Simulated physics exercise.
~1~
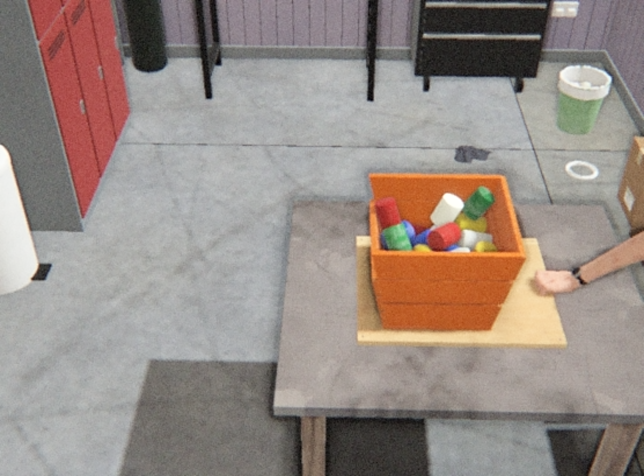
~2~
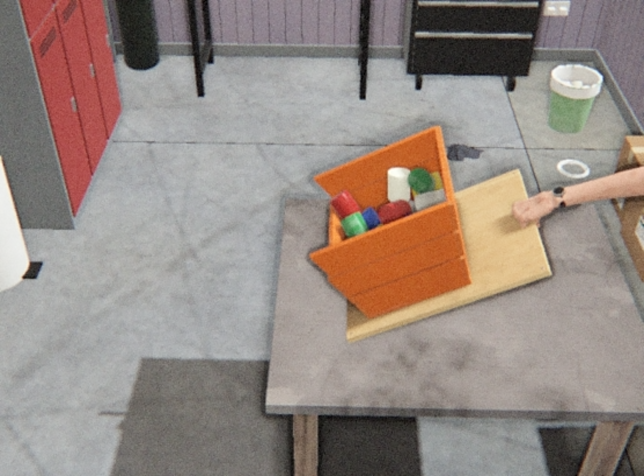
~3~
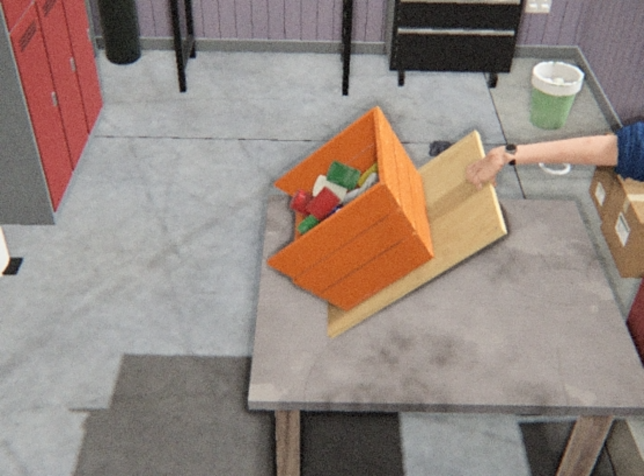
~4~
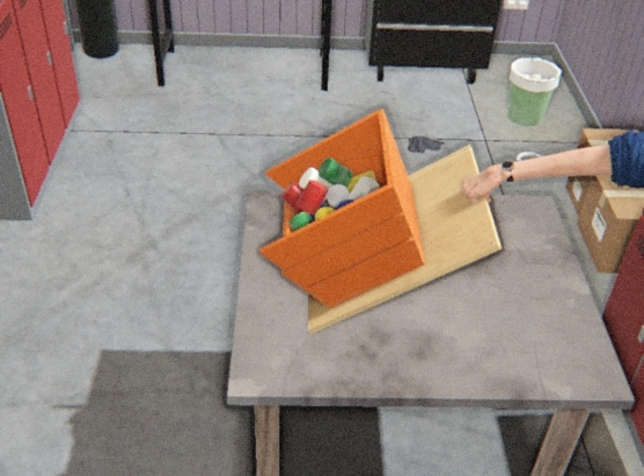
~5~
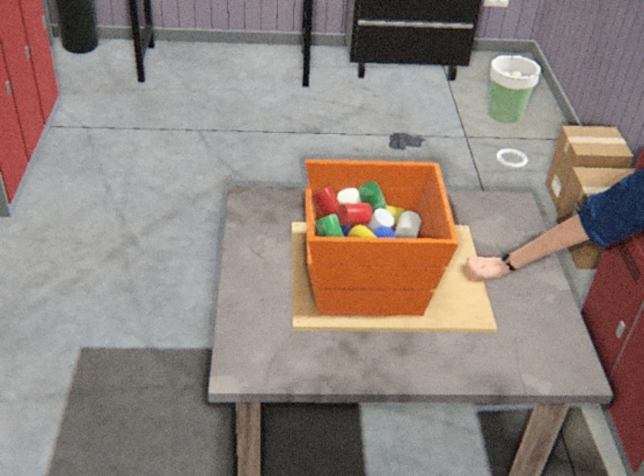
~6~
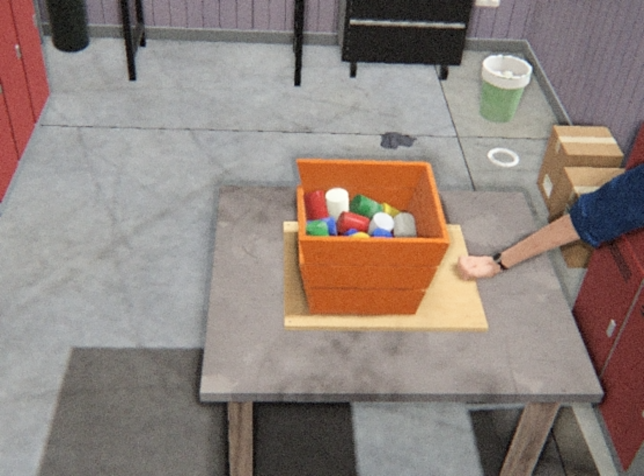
An orange tub of colourful jars tips left as a hand lifts its board, then settles flat.
